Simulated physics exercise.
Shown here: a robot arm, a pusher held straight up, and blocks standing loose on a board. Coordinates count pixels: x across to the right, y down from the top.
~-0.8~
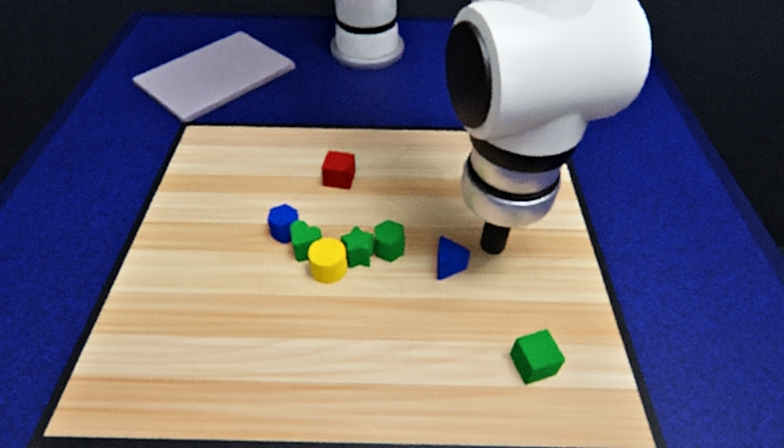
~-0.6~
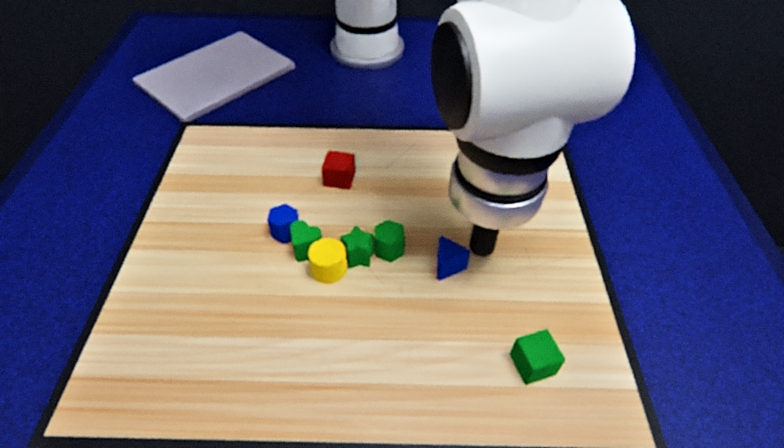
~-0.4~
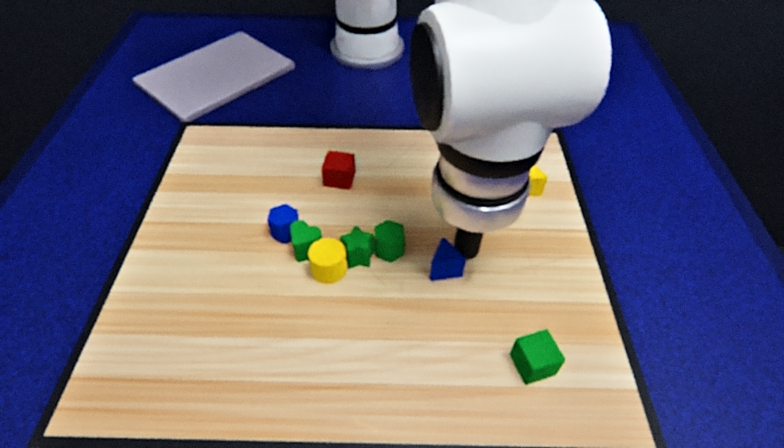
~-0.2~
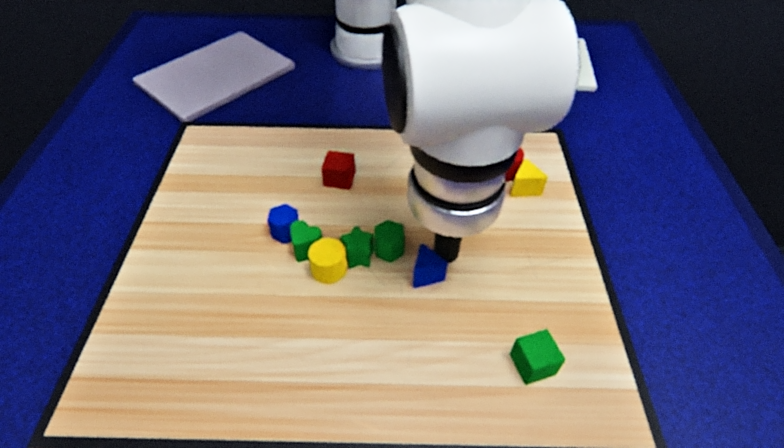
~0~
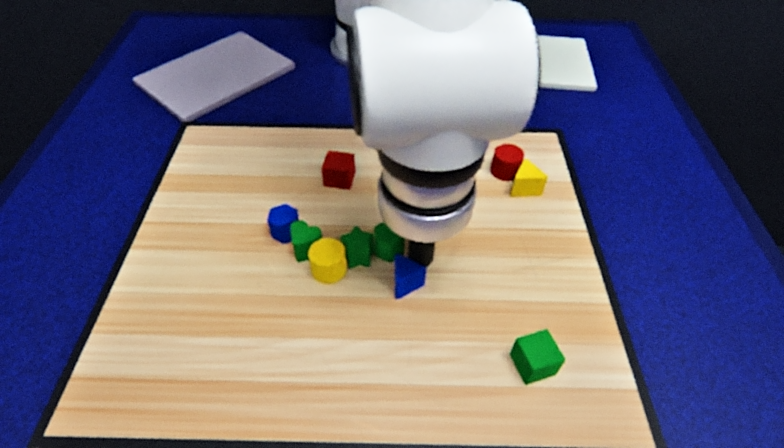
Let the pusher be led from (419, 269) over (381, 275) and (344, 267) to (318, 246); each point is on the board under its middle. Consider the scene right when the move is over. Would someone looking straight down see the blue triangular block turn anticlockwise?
The answer is yes.
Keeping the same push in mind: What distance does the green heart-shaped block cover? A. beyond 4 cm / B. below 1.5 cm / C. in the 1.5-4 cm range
The answer is C.
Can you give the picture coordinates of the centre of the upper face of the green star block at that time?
It comes to (345, 224).
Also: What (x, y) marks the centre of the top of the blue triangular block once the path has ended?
The answer is (389, 278).
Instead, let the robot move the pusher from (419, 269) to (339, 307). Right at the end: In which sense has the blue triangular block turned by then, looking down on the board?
It swings round anticlockwise.
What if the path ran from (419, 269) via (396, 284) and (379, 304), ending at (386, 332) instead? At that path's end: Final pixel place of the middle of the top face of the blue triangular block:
In the picture, it is at (361, 325).
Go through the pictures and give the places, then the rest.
In the first picture, pusher tip at (492, 246); block tops, green heart-shaped block at (304, 232); yellow circle at (327, 251); green star block at (357, 238); blue triangular block at (451, 249).
In the second picture, pusher at (481, 248); blocks unchanged.
In the third picture, pusher at (466, 251); blue triangular block at (447, 252).
In the fourth picture, pusher at (446, 255); blue triangular block at (428, 258).
In the fifth picture, pusher at (420, 259); green heart-shaped block at (304, 232); yellow circle at (327, 251); green star block at (357, 238); blue triangular block at (407, 267).
What follows on the original path. One third of the way, pusher at (381, 265); blue triangular block at (389, 278), turned 30° anticlockwise.
Two thirds of the way, pusher at (343, 257); green heart-shaped block at (293, 228), turned 30° clockwise; yellow circle at (310, 250); green star block at (350, 229), turned 20° clockwise; blue triangular block at (389, 278), turned 30° anticlockwise.
At the end, pusher at (316, 236); green heart-shaped block at (288, 227), turned 50° clockwise; yellow circle at (299, 253); green star block at (345, 224), turned 65° clockwise; blue triangular block at (389, 278), turned 30° anticlockwise.
